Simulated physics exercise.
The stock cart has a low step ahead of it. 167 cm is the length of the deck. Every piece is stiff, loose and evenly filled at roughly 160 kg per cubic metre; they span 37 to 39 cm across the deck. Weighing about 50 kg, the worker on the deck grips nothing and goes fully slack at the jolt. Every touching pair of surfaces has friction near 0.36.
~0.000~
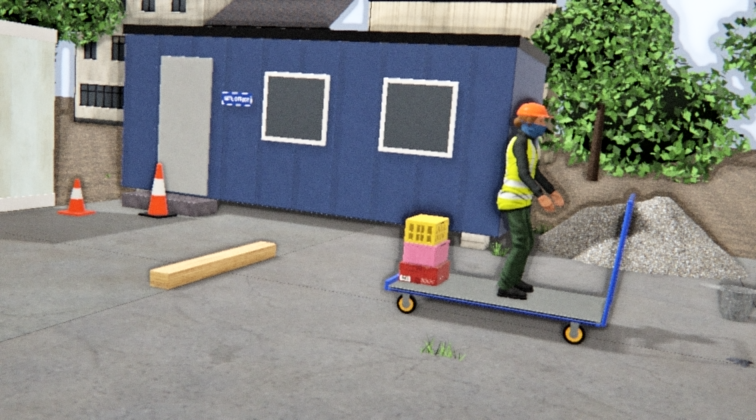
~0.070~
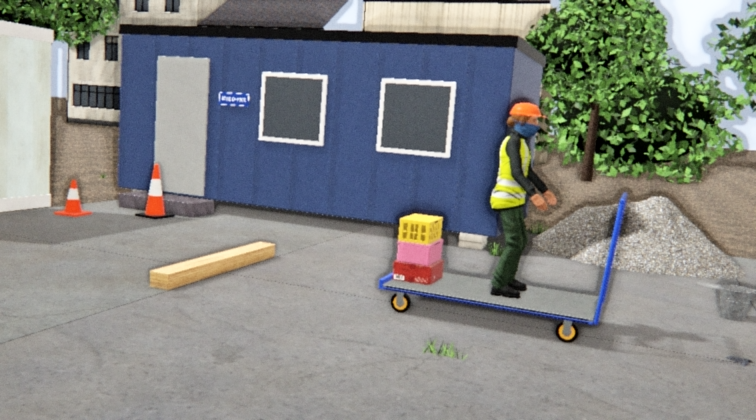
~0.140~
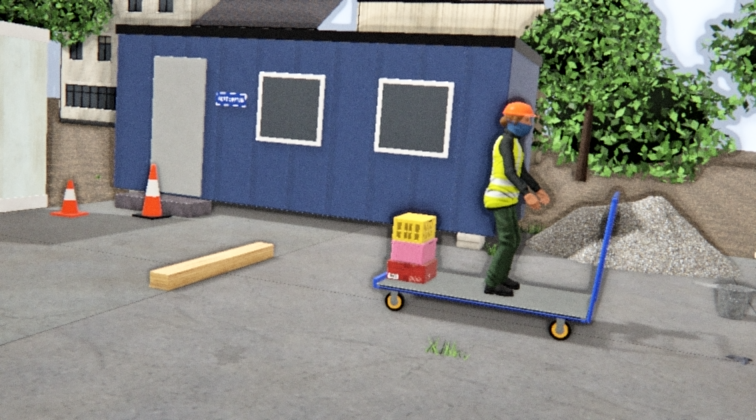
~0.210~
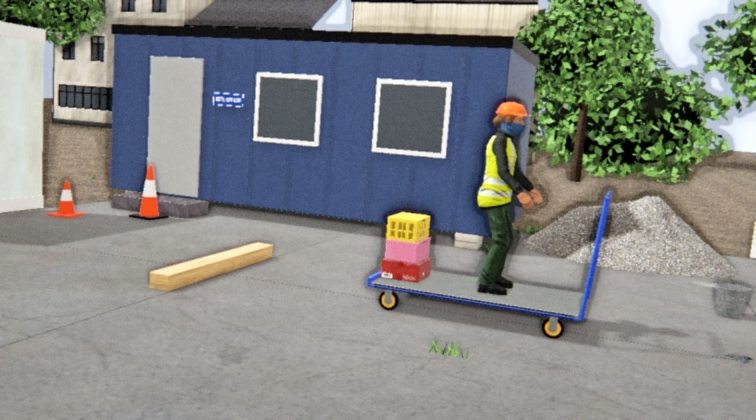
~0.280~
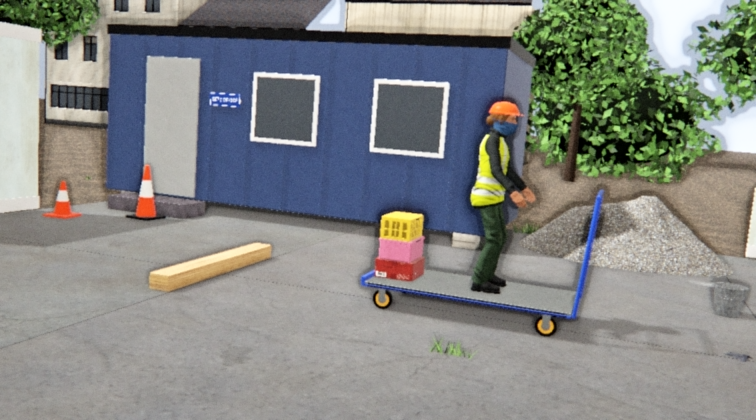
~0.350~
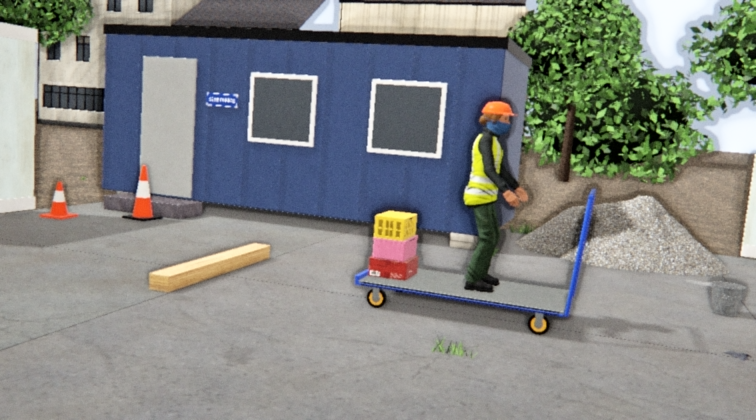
A worker in an orange helmet rides a flat cart carrying stacked crates slowly left.
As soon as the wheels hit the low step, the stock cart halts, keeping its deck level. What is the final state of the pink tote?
The pink tote is still aboard.
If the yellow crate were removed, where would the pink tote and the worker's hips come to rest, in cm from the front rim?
The pink item would stop 10 centimetres behind the rim, with the hips 60 centimetres behind.
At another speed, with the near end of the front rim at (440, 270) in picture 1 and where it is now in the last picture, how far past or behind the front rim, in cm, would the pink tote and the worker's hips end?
In that case pink 90 past, hips 20 past.
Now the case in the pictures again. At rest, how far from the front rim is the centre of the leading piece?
10 cm behind the rim.
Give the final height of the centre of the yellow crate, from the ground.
Roughly 65 centimetres.
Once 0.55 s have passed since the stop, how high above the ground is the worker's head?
Roughly 70 cm above the ground.
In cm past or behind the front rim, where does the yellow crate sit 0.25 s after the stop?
Roughly 10 cm behind it.
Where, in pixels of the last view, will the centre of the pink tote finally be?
End point: About (230, 224) px.
The wheels strike at 2.20 s.
After 2.45 s the pink tote is 12 cm behind the rim, tilted 0°, near (230, 224) in the last picture's view.
After 2.75 s the pink tote is 12 cm behind the rim, tilted 0°, near (230, 224) in the last picture's view.
After 3.20 s the pink tote is 12 cm behind the rim, tilted 0°, near (230, 224) in the last picture's view.
When all is still (6.2 s), nothing is past the rim; behind it, pink tote, red parcel, yellow crate and the worker's hips.
